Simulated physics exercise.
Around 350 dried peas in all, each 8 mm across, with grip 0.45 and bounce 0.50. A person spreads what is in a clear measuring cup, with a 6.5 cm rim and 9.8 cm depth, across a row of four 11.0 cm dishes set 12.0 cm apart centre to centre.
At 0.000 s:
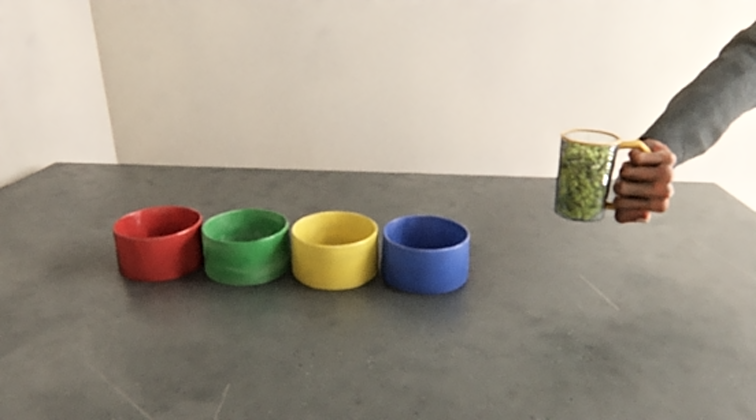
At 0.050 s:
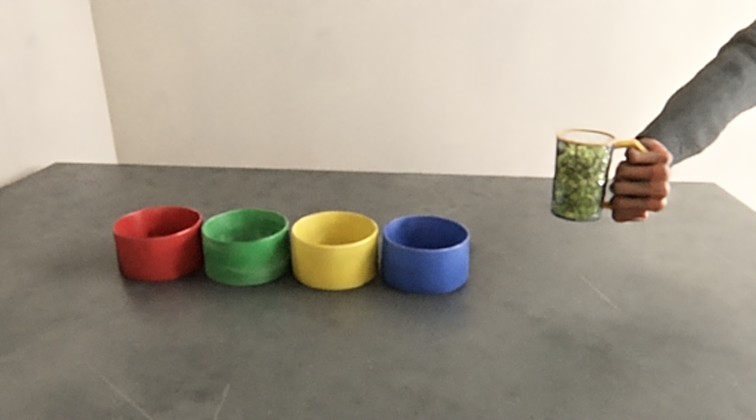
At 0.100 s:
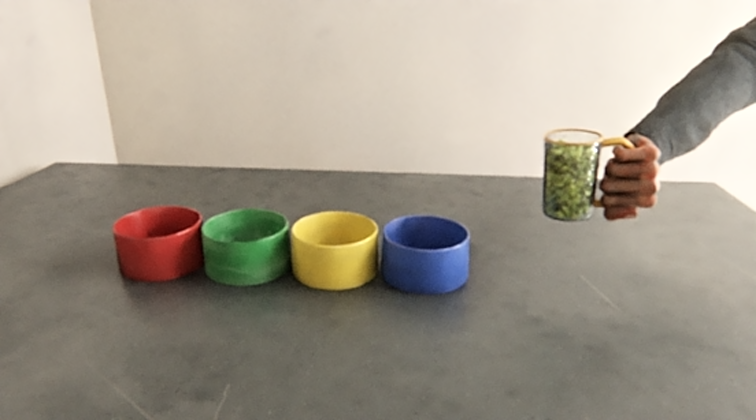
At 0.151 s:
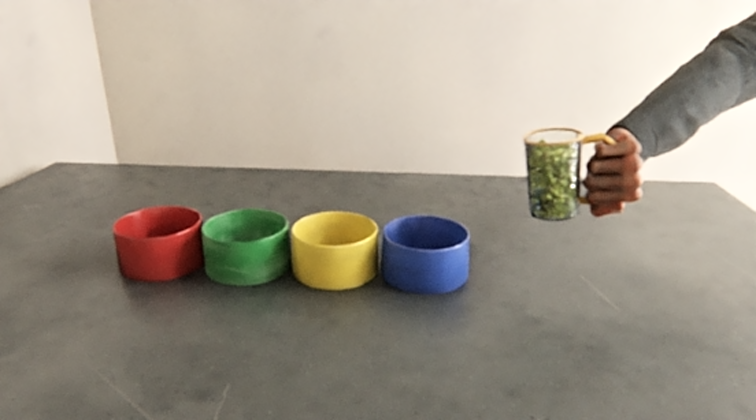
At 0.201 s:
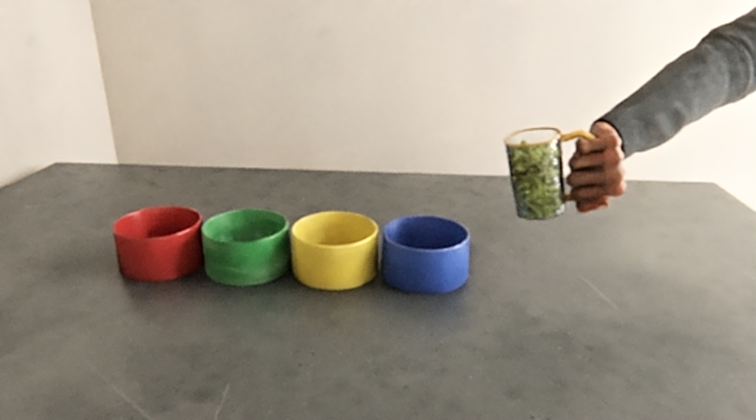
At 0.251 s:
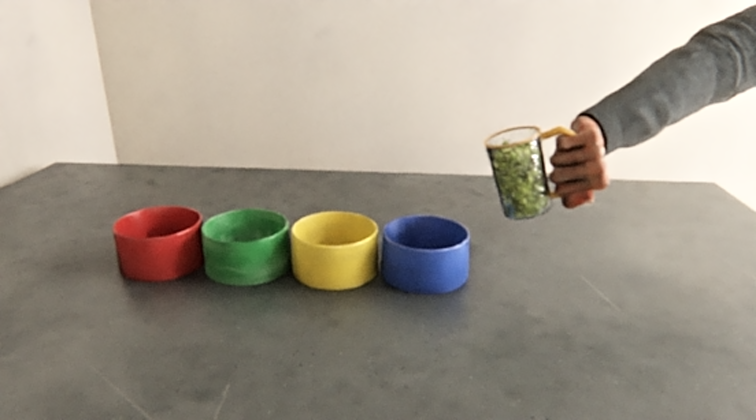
A hand moves a clear cup of green peas left above the table, tilting it slightly.
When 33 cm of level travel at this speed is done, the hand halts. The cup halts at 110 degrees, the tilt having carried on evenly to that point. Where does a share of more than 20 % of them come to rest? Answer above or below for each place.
Red: Below, blue: Below, green: Above, yellow: Below, counter: Below.
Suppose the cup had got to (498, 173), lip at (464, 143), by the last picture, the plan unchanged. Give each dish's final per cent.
Per cent kept: Red 0, blue 0, green 100, yellow 0.
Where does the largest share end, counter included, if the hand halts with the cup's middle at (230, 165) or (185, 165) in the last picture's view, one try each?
Try 1 - red; try 2 - red.
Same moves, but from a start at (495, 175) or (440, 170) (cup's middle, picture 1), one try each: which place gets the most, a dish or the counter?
In the first try red collects the most, and in the second it's red.
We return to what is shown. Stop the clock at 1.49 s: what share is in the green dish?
Around 55 in a hundred by then.
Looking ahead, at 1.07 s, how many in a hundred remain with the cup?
Around 85 in a hundred.
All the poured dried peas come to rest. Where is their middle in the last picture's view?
I'd put it at about (253, 253).
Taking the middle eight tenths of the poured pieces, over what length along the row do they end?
About 6 cm.
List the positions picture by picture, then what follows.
In the first picture, cup at (584, 176), tilt 0 degrees, lip at (562, 136), moved 0.0 cm; middle of the pieces at (582, 178); blue dish at (426, 232); yellow dish at (335, 228); green dish at (246, 225); red dish at (158, 222).
In the second picture, cup at (581, 176), tilt 1 degrees, lip at (558, 137), moved 0.4 cm; middle of the pieces at (579, 178).
In the third picture, cup at (570, 175), tilt 4 degrees, lip at (545, 138), moved 1.7 cm; middle of the pieces at (569, 177).
In the fourth picture, cup at (553, 175), tilt 8 degrees, lip at (525, 140), moved 3.7 cm; middle of the pieces at (552, 177).
In the fifth picture, cup at (537, 174), tilt 13 degrees, lip at (505, 142), moved 5.8 cm; middle of the pieces at (536, 176).
In the sixth picture, cup at (520, 174), tilt 17 degrees, lip at (485, 144), moved 7.8 cm; middle of the pieces at (519, 176); blue dish at (426, 232); yellow dish at (335, 228); green dish at (246, 225); red dish at (158, 222). The cup turns about 90 degrees a second and travels 41 cm a second.
Then, at 0.74 s, tilt 61 degrees; cup holds 100 %.
Then, at 1.07 s, tilt 91 degrees; cup holds 85 %, green 15 %.
After 1.49 s, tilt 110 degrees; cup holds 45 %, green 55 %.
At rest (2.5 s), red 0 %, blue 0 %, green 100 %, yellow 0 %, counter 0 %.
